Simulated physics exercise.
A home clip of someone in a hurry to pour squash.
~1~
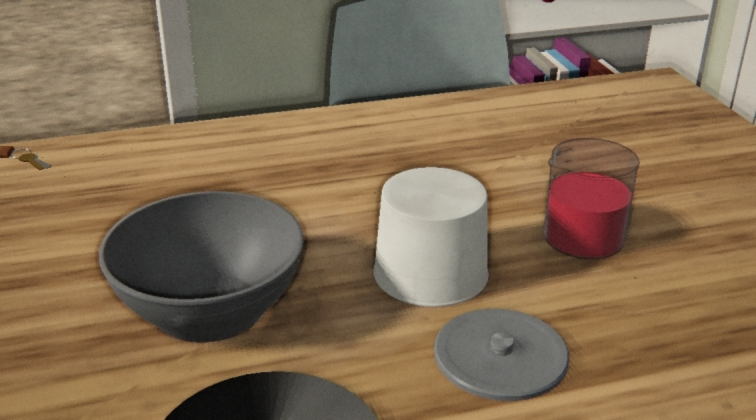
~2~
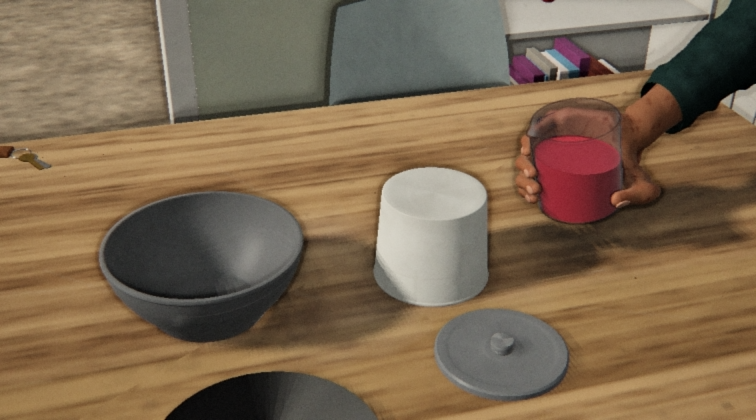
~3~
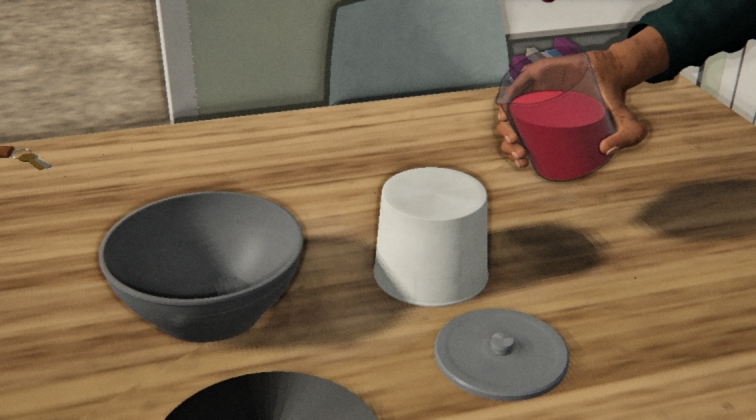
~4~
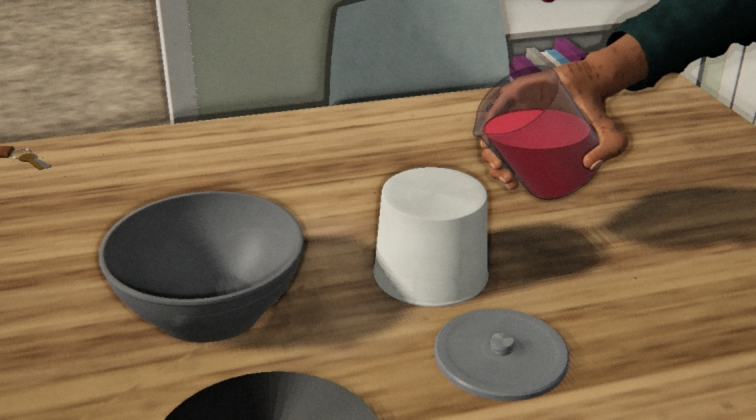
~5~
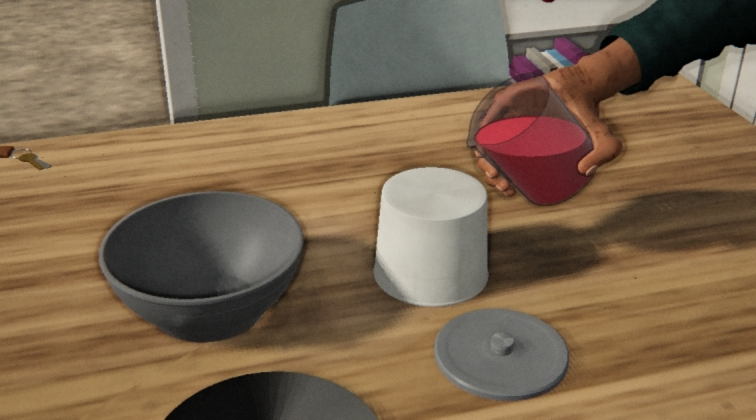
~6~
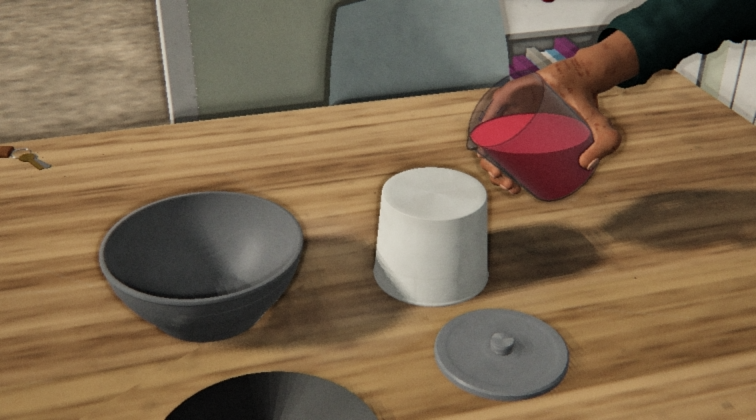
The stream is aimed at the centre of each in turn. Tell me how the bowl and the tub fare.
The bowl fills up and the tub lets it run off outside.
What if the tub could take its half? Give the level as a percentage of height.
About 20 per cent.
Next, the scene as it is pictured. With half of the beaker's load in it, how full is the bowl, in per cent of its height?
Roughly 20 per cent.
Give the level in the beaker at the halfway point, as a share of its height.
Some 30 per cent.
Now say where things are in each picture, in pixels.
In the first picture, at the start; beaker (590, 197) about half full; tub (433, 235) upside down; bowl (207, 278) open.
In the second picture, a hand has the beaker; beaker about half full, surface at (577, 155); tub (433, 235) upside down.
In the third picture, tilting; beaker (559, 113) tipped 25° with all of its load; bowl (207, 278) open.
In the fourth picture, no stream yet; beaker (540, 133) tipped 35° with all of its load; tub (433, 235) upside down.
In the fifth picture, still nothing leaves it; beaker (534, 140) tipped 40° with all of its load; bowl (207, 278) open.
In the sixth picture, on the point of pouring; beaker (535, 136) tipped 45° with all of its load; tub (433, 235) upside down; bowl (207, 278) open.
Shortly, it runs off the upturned base of the tub.
Then, the squash goes into the bowl.
At the finish, the tub is empty, in a puddle; the bowl has its share inside.
